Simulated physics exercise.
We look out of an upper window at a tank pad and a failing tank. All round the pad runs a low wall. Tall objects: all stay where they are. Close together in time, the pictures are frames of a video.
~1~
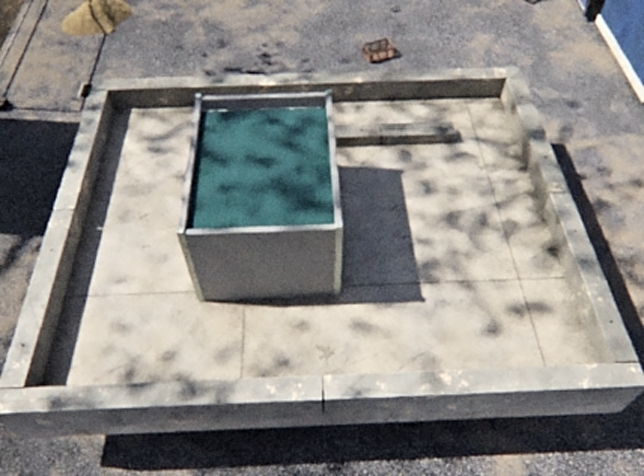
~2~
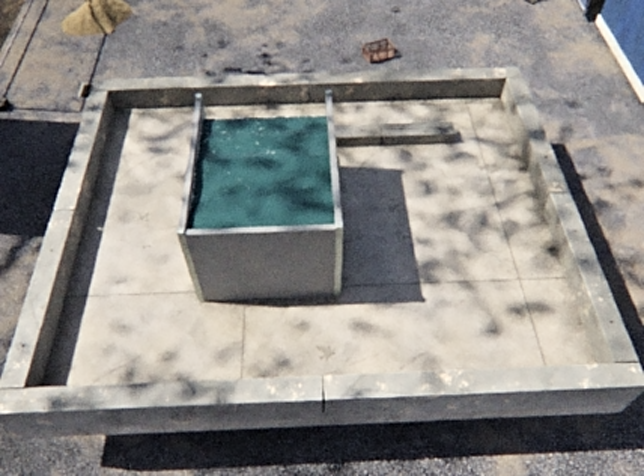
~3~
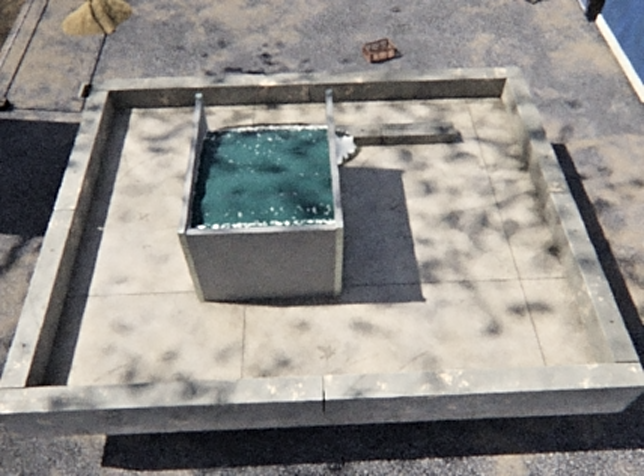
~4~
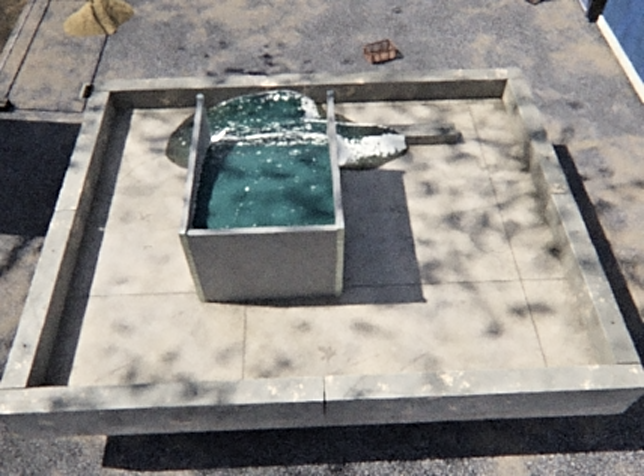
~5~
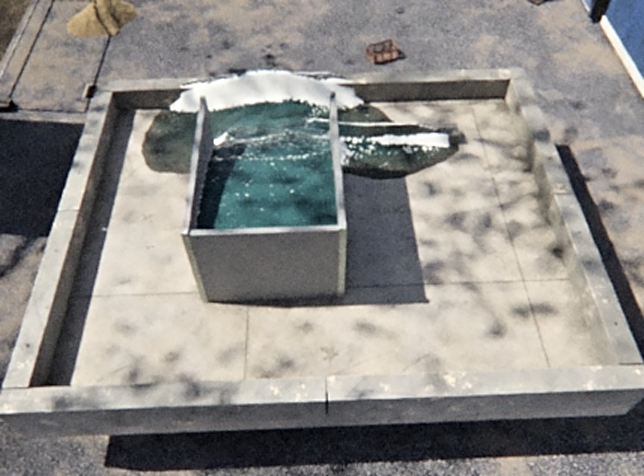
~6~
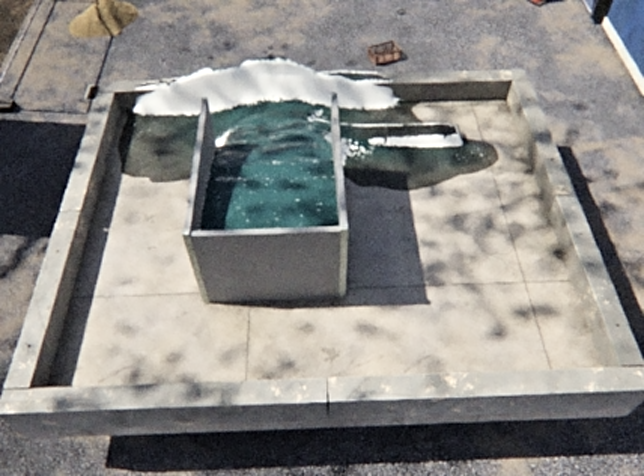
Water poured from the far side of a gray tank after its back panel gave way, then spread left and right across the walled pad and foamed white against the far wall.
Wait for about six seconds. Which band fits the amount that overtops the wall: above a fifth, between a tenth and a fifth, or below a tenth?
The loss is over twenty in a hundred.
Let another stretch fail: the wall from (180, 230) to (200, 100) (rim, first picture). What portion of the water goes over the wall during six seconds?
My estimate is 28 percent.
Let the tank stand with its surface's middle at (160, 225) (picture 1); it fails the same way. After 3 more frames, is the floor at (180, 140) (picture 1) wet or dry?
So at that place it's waterlogged.
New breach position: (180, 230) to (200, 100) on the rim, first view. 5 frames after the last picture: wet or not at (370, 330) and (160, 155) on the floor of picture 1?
In order: Unreached and submerged.
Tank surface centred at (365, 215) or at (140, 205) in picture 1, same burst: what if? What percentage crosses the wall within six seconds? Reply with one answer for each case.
I'd say some 6 per cent for the first and some 22 per cent for the second.
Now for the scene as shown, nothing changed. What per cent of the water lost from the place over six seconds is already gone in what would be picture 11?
It comes to around 50 per cent.
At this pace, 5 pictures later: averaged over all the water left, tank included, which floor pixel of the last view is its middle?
The water centres close to (288, 176).
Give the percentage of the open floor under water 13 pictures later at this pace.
Roughly 70 per cent.
A moment on, water covers 35 % of the floor; the low wall has let 4 % over.
Next, water covers 40 % of the floor; the low wall has let 11 % over.
Then, water covers 60 % of the floor; the low wall has let 22 % over.
Later, water covers 75 % of the floor; the low wall has let 23 % over.
In the end, water covers 80 % of the floor; the low wall has let 23 % over.
